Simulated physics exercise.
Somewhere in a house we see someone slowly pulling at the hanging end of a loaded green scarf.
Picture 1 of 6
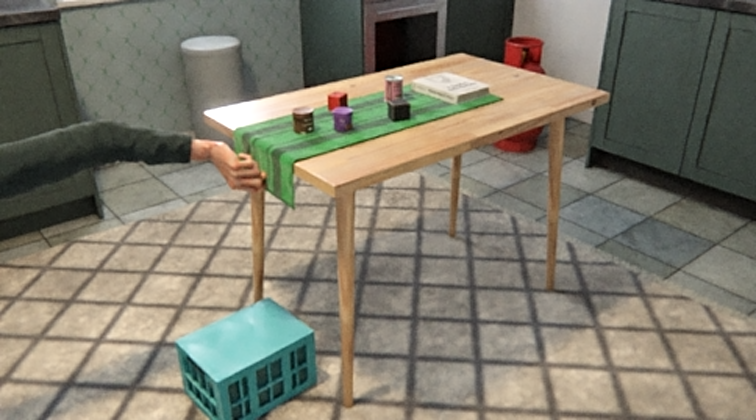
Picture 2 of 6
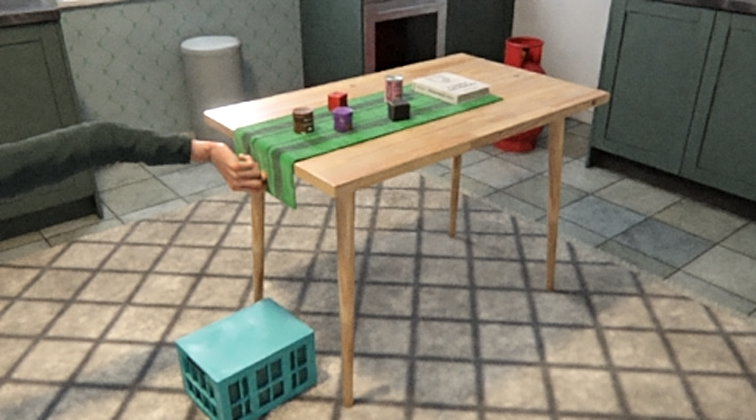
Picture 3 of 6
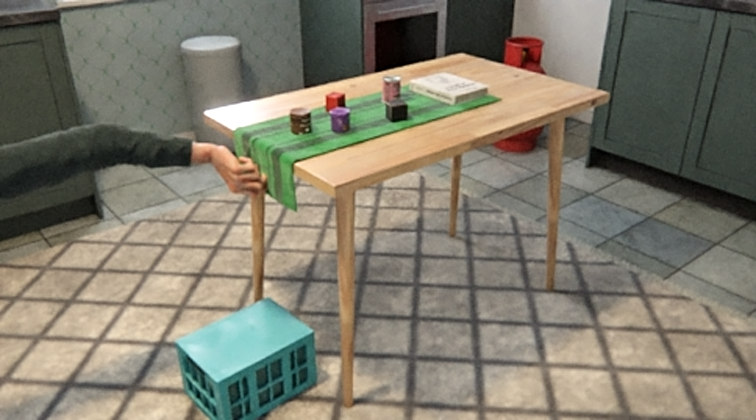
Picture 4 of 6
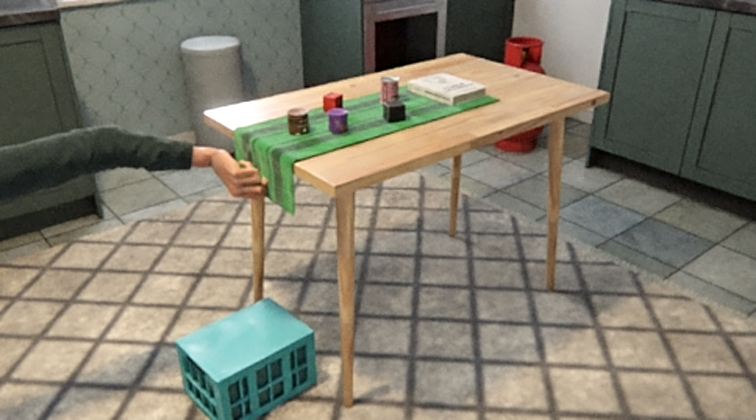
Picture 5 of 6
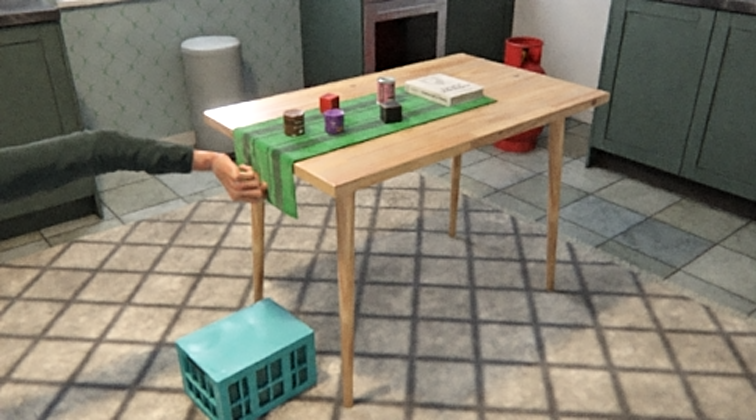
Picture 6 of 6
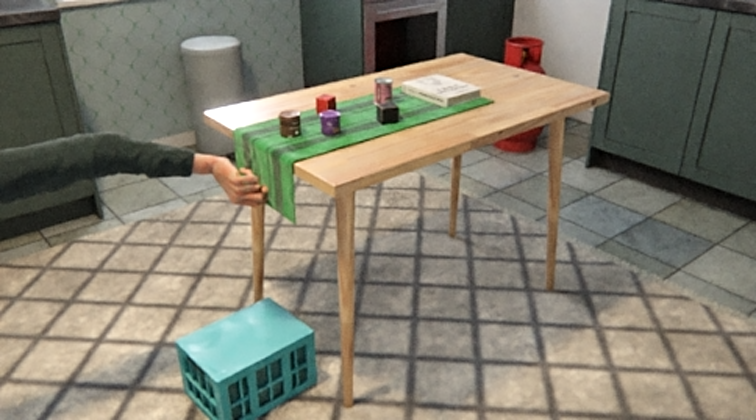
A hand in a dark sleeve, reaching in from the left, slowly draws the hanging end of a green striped scarf down over the near left edge of a wooden kitchen table, seen from slightly above by a still camera. On the scarf sit brown and purple pots, red and black cubes, a pink can and a pale book, with a teal crate below on the checked rug. The scarf and its load creep slightly leftward together.
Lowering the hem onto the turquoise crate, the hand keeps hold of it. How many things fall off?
The tally of dropped things is four.
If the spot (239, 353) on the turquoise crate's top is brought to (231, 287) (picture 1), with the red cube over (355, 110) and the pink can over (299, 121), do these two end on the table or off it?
Here's what happens: The red cube remains aboard, the pink can leaves its perch.
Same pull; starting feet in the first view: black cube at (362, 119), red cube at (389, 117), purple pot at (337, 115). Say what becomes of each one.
Each in turn: The black cube goes down, the red cube goes down, the purple pot goes down.
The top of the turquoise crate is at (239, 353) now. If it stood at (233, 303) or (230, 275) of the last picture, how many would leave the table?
Count: 2, then 1.
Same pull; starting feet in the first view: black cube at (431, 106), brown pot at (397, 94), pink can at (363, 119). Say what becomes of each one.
So, the black cube makes it through, the brown pot makes it through, the pink can ends up down.
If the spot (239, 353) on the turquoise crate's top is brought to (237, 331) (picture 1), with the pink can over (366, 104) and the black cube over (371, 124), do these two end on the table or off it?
Pink can stays, black cube is gone.
Early on, hem near (268, 244); brown pot gone.
Midway, hem near (271, 298); brown pot, purple pot and red cube gone.
Finally, hem on the crate; brown pot, purple pot, red cube and black cube gone. It carries off four.
